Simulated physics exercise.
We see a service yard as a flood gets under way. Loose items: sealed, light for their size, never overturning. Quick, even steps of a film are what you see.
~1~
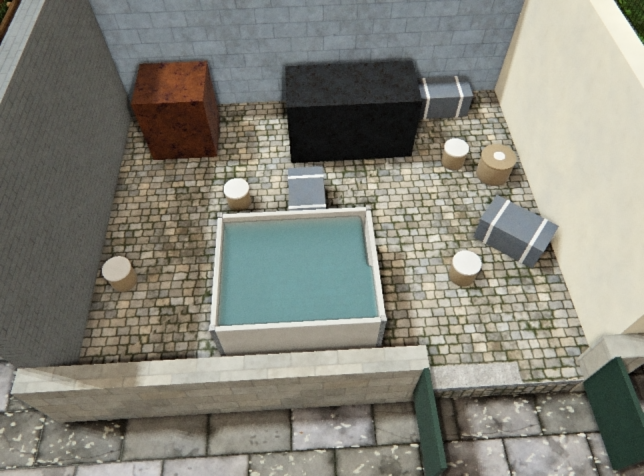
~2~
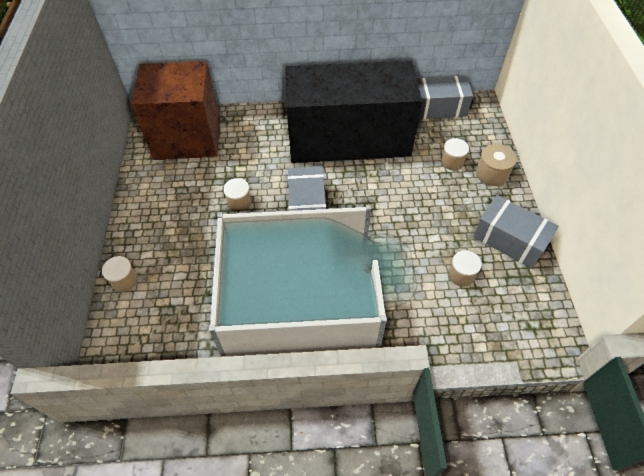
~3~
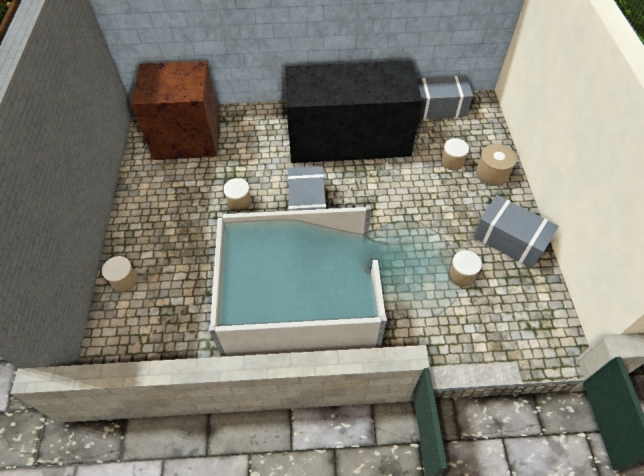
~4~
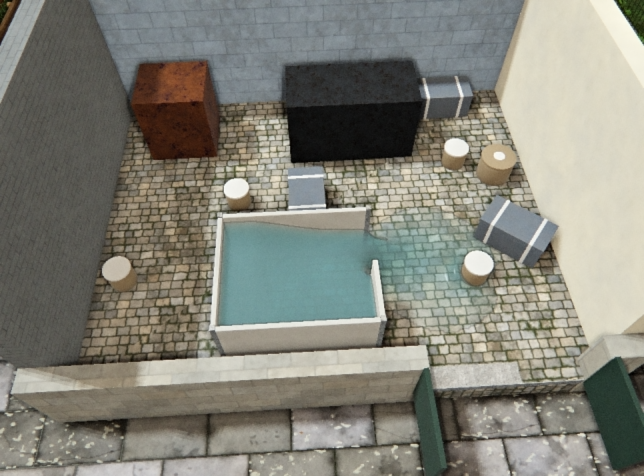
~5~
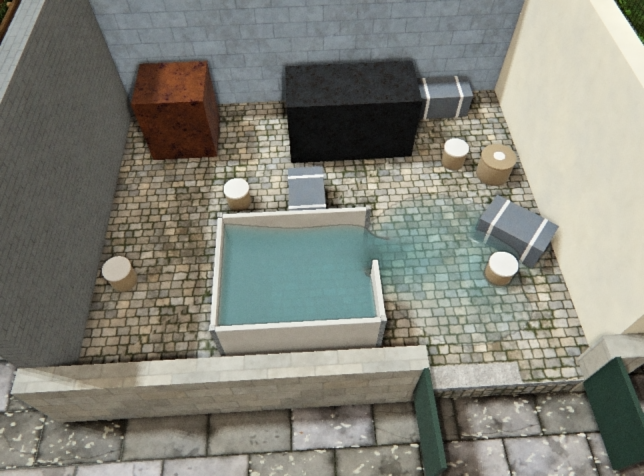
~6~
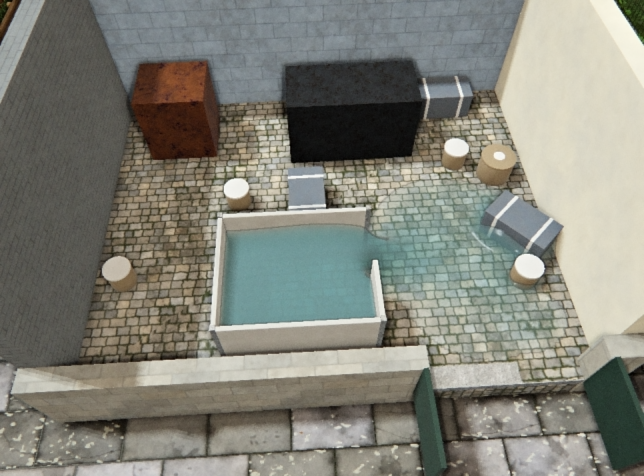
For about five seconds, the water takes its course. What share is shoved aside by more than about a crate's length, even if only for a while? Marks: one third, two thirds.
A third to two thirds of the things get pushed well away.
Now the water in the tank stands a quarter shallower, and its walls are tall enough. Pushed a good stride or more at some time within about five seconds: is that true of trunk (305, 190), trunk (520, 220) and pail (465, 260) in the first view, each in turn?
Order as given: Not past it; displaced that much; displaced that much.
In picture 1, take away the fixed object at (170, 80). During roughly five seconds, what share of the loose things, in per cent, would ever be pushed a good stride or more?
Something like 50 percent of the things.
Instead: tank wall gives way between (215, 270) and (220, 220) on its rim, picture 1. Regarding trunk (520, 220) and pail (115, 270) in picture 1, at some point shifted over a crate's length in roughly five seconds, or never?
Travelled less, then travelled at least that.
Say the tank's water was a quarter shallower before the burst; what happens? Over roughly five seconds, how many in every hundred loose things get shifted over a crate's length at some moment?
Something like 40 in a hundred of them.
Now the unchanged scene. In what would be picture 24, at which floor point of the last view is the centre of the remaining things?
(360, 162).
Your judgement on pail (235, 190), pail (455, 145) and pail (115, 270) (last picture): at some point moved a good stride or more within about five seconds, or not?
The first comes out not so far, the second driven that far, the last not so far.
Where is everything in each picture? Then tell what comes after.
In the first picture, a pail at (467, 262) rests on the ground; a trunk at (520, 222), on the bottom; 0 of 8 have shifted.
In the second picture, a pail at (467, 262) rests on the ground; a trunk at (520, 222) rests on the ground; 0 of 8 have shifted.
In the third picture, a pail at (468, 262), on the bottom; a trunk at (520, 222), on the bottom; 0 of 8 have shifted.
In the fourth picture, a pail at (479, 263), on the bottom, close to its start; a trunk at (520, 222) rests on the ground; 1 of 8 have shifted.
In the fifth picture, a pail at (504, 264) rests on the ground, a stride from its start; a trunk at (520, 222), on the bottom; 1 of 8 have shifted.
In the sixth picture, a pail at (530, 266), on the bottom, a stride from its start; a trunk at (525, 218), on the bottom, close to its start; 2 of 8 have shifted.
A moment on, 1 of 8 are well off their spots; 1 afloat.
Next, 4 of 8 are well off their spots; 3 afloat.
Later, 4 of 8 are well off their spots; 4 afloat.
In the end, 4 of 8 are well off their spots, and 4 have been at some point; 3 afloat.
